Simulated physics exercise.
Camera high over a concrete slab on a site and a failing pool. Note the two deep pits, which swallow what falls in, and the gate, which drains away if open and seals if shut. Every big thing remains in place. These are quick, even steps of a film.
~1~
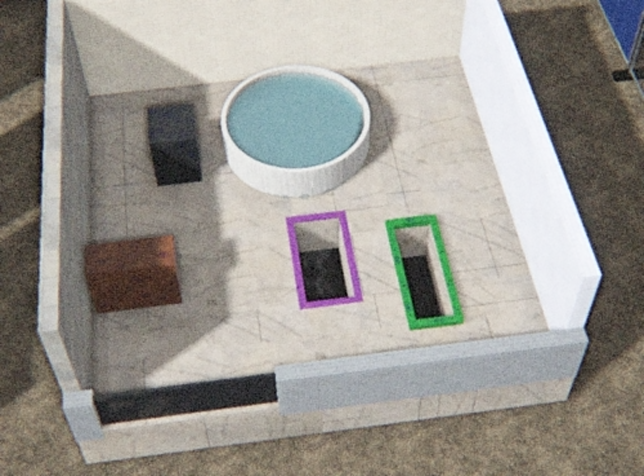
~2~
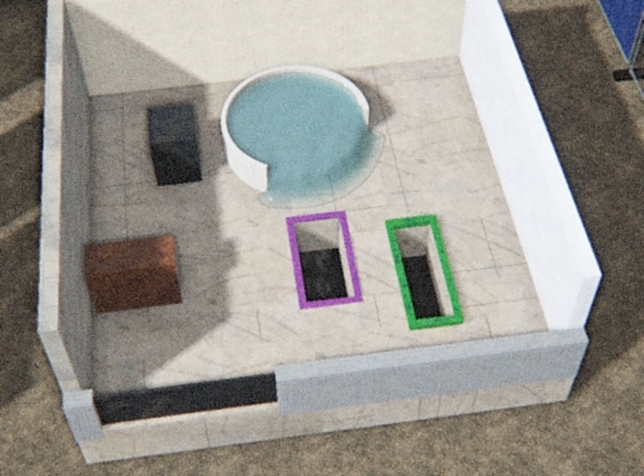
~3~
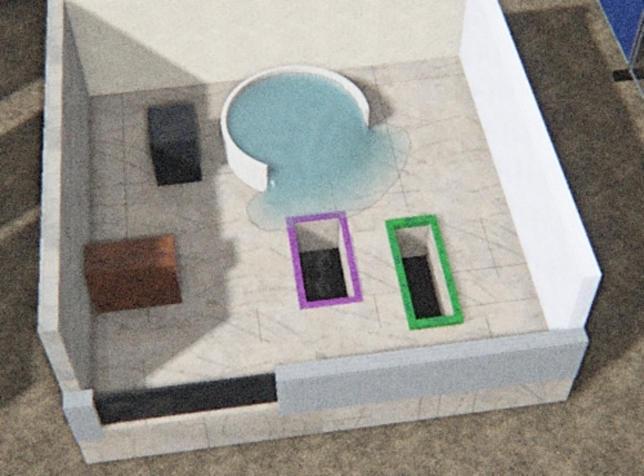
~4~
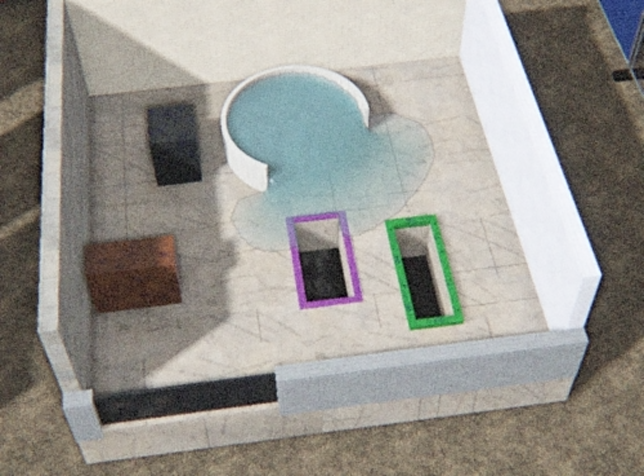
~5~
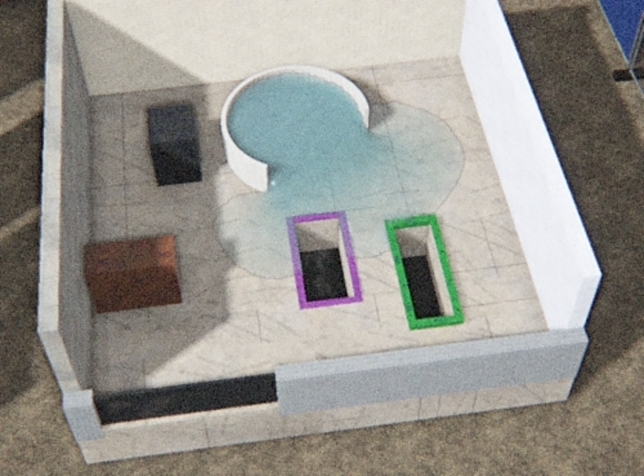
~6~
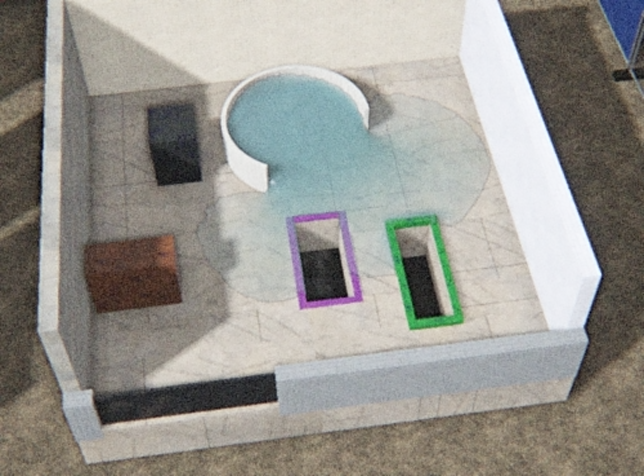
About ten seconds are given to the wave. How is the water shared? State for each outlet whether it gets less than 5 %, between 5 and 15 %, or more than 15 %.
Outcome. The gate gets less than 5 %. The green pit gets between 5 and 15 %. The purple pit gets more than 15 %.
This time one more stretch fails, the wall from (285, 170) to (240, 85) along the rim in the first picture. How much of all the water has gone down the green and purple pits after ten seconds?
Shares: Green at 0 percent, purple at 20 percent.
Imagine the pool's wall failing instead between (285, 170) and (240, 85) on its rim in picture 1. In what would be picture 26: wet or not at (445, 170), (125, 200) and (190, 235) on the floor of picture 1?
In the order asked: Out of reach, sodden, sodden.
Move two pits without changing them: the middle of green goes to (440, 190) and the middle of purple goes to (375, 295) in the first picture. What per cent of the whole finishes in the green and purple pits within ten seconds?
Per cent by pit - green: 14 / purple: 40.
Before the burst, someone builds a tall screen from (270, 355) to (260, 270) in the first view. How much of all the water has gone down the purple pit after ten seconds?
Roughly 40 per cent ends up in the purple pit.
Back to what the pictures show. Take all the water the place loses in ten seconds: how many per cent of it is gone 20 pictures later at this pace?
Around 70 percent.
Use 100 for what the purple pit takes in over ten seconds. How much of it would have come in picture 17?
Around 45 percent.
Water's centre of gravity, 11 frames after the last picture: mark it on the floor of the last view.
Centre point: Around (352, 193).
A moment on, water covers 35 % of the floor; the gate 0 %, the green pit 1 %, the purple pit 9 %.
Next, water covers 50 % of the floor; the gate 0 %, the green pit 4 %, the purple pit 16 %.
Then, water covers 55 % of the floor; the gate 0 %, the green pit 6 %, the purple pit 21 %.
Later, water covers 70 % of the floor; the gate 0 %, the green pit 6 %, the purple pit 28 %.
In the end, water covers 95 % of the floor; the gate 0 %, the green pit 7 %, the purple pit 33 %.
